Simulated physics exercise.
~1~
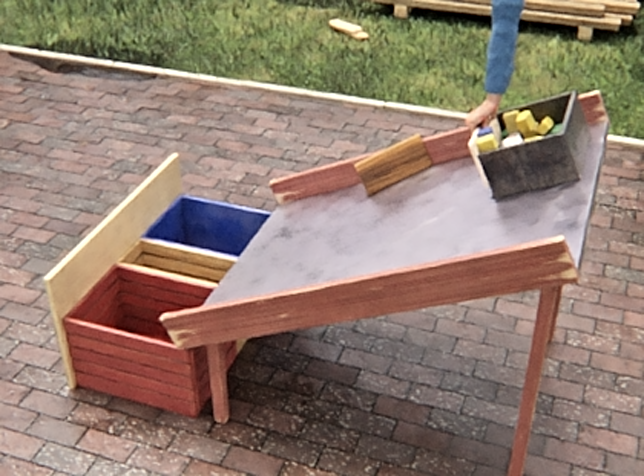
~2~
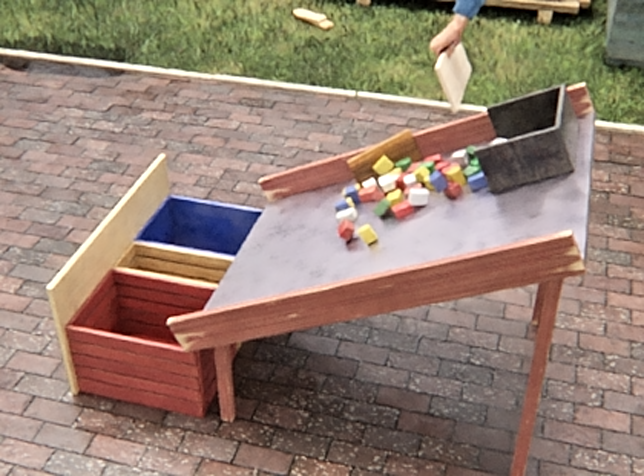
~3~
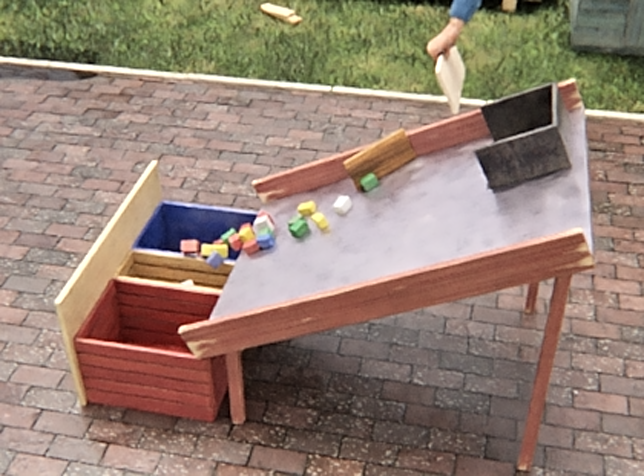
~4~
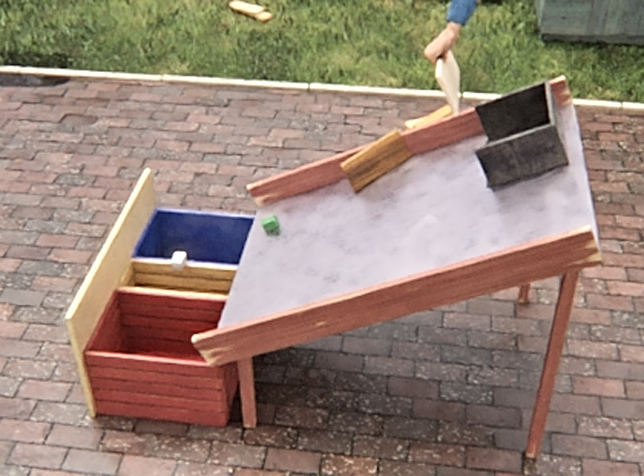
On a reddish brick patio beside grass, seen from slightly above, a sloping grey table with reddish wooden sides leans down to the left. A black pen of small coloured bricks sits at its upper right, an angled wooden board lies along the far side, and blue, wooden and red tubs wait below. A blue-sleeved hand lifts a pale gate away, and the bricks spill down the slope past the board. They tumble off the lower edge toward the tubs. Finally, one green brick remains on the slope and a pale one shows by the wooden bin, while the hand still holds the gate.
